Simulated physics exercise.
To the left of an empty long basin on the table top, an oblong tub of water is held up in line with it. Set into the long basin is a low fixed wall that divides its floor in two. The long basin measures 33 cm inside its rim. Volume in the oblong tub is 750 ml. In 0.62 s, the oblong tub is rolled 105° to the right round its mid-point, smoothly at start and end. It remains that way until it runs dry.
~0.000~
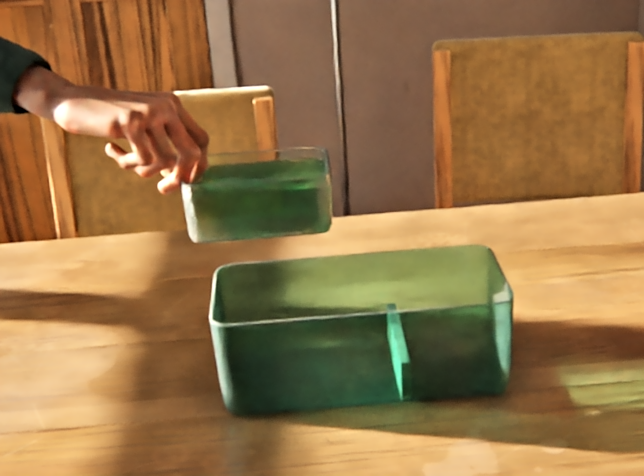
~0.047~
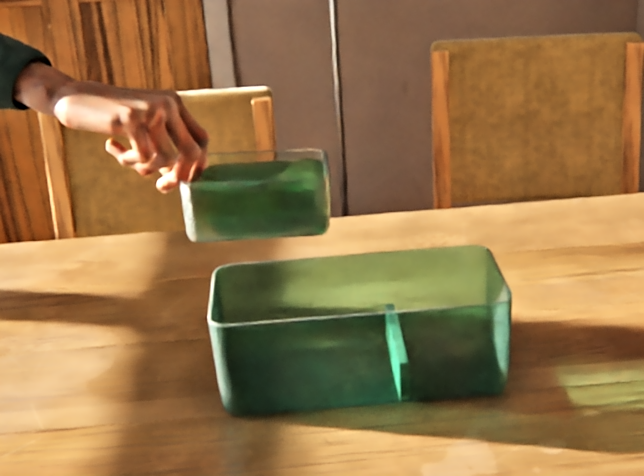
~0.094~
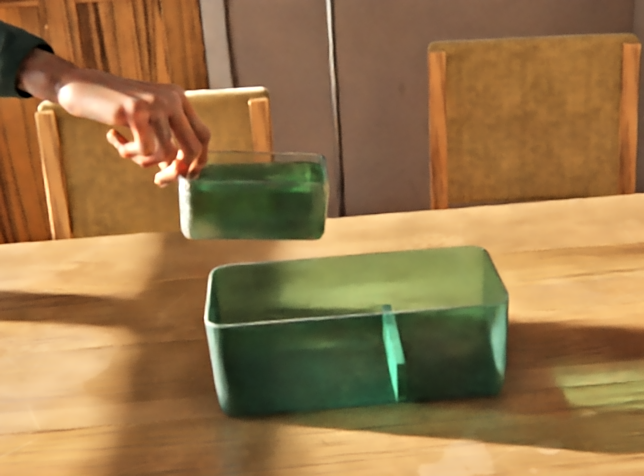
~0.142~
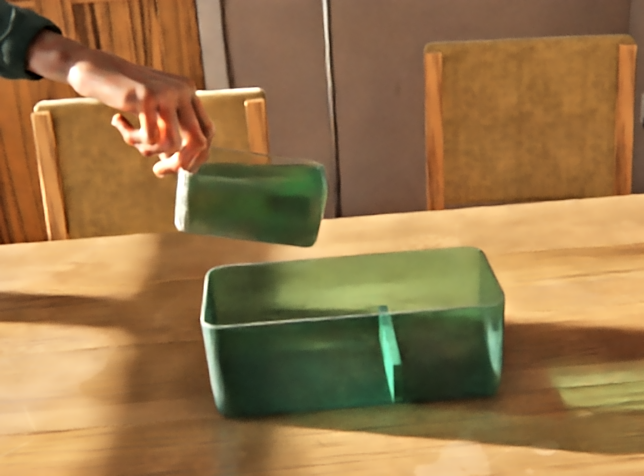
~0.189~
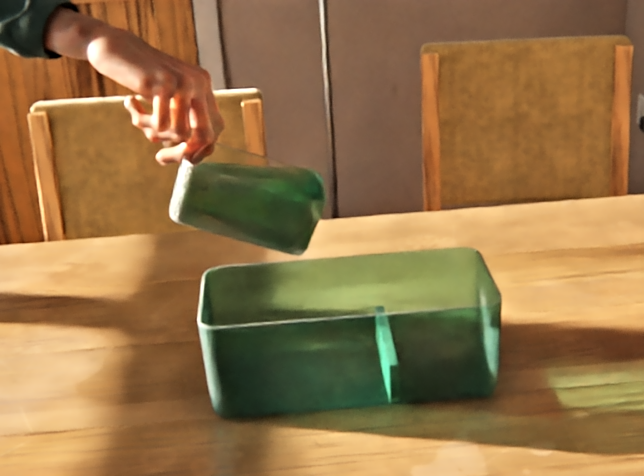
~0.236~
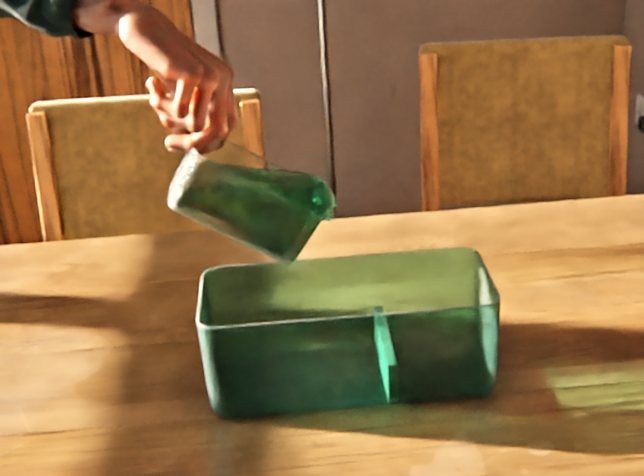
A long green translucent basin with a divider across it stands on a sunlit wooden table, seen from slightly above, with two tan-backed chairs behind it. Above its left part, a dark-sleeved hand holds a smaller oblong tub of green-looking water. The hand first keeps the tub level, then rolls it steadily to the right, lowering its right rim, while the view drifts very slightly.
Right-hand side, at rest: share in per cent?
29 per cent.
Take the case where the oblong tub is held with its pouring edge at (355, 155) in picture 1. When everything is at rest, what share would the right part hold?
60 %.
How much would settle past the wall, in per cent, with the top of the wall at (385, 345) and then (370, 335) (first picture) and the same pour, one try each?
The first try gives 45 percent and the second 65 percent.
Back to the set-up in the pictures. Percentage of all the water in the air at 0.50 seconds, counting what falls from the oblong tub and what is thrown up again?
I'd put it at about 30 percent.
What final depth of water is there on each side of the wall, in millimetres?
Some 18 mm on the left and 14 mm on the right.
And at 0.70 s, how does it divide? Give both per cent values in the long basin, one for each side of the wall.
Lab note: Left near 64 %, right near 28.
By 0.50 s the tilt is 96° and 14 per cent is still to pour, 32 is left of the wall and 23 right of it.
By 0.70 s the tilt is 105° and 2 per cent is still to pour, 65 is left of the wall and 28 right of it.
By 0.90 s the tilt is 105° and 0 per cent is still to pour, 66 is left of the wall and 28 right of it.
By 1.12 s the tilt is 105° and 0 per cent is still to pour, 67 is left of the wall and 29 right of it.
At rest 67 per cent lies left of the wall, 29 right of it and 5 outside.
